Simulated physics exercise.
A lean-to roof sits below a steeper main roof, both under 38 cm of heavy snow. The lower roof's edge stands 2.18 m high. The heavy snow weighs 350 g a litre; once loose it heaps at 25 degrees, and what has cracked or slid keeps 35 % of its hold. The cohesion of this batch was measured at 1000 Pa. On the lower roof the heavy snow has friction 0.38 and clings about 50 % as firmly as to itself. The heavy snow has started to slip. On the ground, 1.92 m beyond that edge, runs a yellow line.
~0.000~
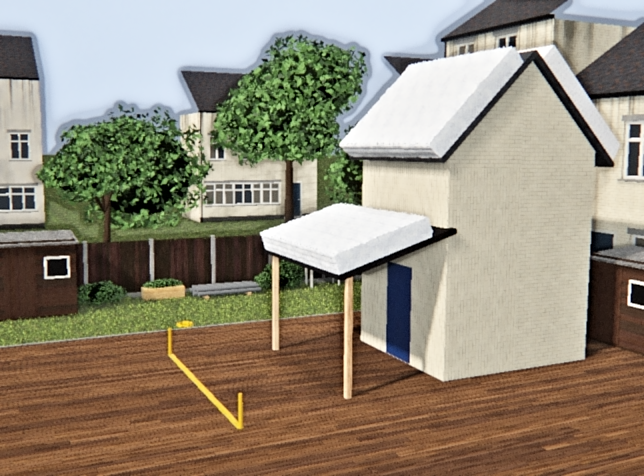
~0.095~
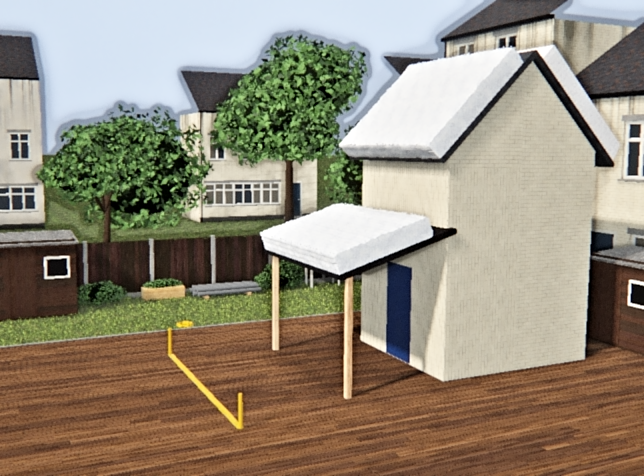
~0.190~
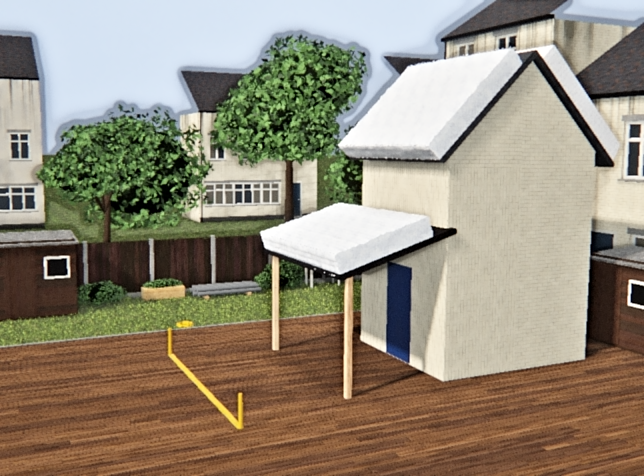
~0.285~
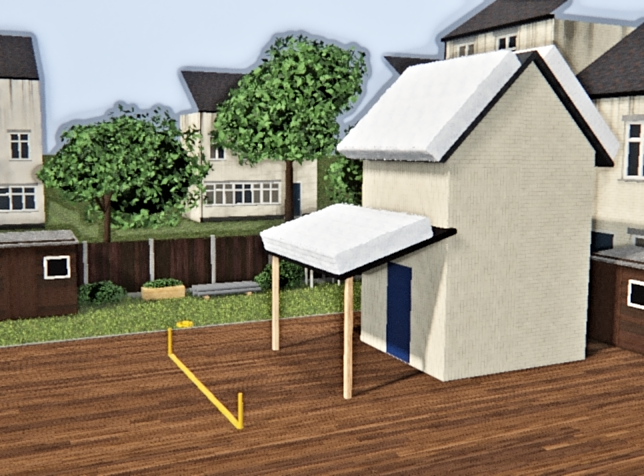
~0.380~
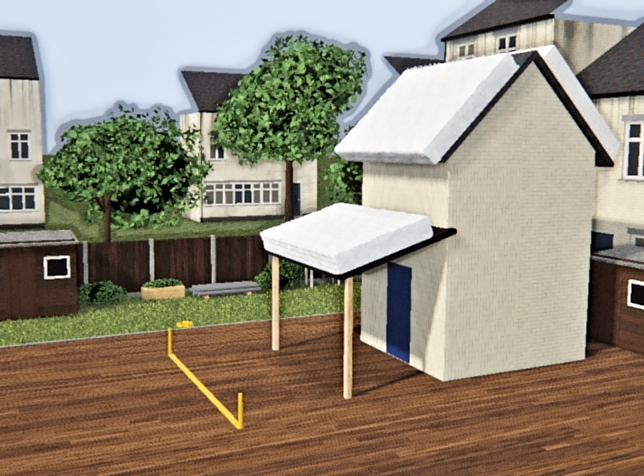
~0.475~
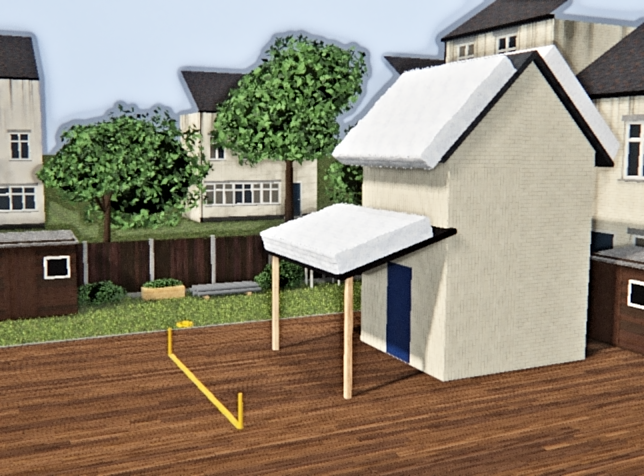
In a fenced yard with houses and trees behind, thick snow on the small building's steep upper roof slides slowly down to the left in one piece, slightly overhanging the edge, while the snow on the lower lean-to roof stays still.
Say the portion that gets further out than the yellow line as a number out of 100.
It comes to some 5 %.
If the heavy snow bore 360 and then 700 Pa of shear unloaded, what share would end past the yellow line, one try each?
In that order: 30 %, 16 %.
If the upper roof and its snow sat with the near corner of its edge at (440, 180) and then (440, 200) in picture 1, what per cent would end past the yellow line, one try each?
In that order: 0 %, 0 %.
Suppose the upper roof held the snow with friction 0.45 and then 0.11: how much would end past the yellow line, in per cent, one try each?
In that order: 14 %, 30 %.
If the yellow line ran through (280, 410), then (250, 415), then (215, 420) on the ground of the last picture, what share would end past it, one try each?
In turn about 20 %, 10 %, 2 %.
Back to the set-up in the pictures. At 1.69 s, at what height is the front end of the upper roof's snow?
Roughly 2.6 m.
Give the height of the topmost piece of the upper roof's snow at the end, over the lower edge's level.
Some 1.0 m.
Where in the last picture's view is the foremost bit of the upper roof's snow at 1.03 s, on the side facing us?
Near (391, 218).
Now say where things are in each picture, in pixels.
In the first picture, front end of the heavy snow at (440, 147).
In the second picture, front end of the heavy snow at (440, 154), its middle shifted 9 mm.
In the third picture, front end of the heavy snow at (439, 149), its middle shifted 3.7 cm, 1 % of it past the upper edge, in one piece.
In the fourth picture, front end of the heavy snow at (437, 144), its middle shifted 8.3 cm, 3 % of it past the upper edge, in one piece.
In the fifth picture, front end of the heavy snow at (435, 147), its middle shifted 15 cm, 6 % of it past the upper edge, in one piece.
In the sixth picture, front end of the heavy snow at (432, 147), its middle shifted 24 cm, 10 % of it past the upper edge, in one piece.
By 1.03 s, none is below the lower edge and 0 % is past the line.
By 1.69 s, none is below the lower edge and 0 % is past the line.
By 2.34 s, 20 % is below the lower edge and 0 % is past the line.
By 3.00 s, 47 % is below the lower edge and 5 % is past the line.
By 4.10 s, at the end, 48 % is below the lower edge and 5 % is past the line.
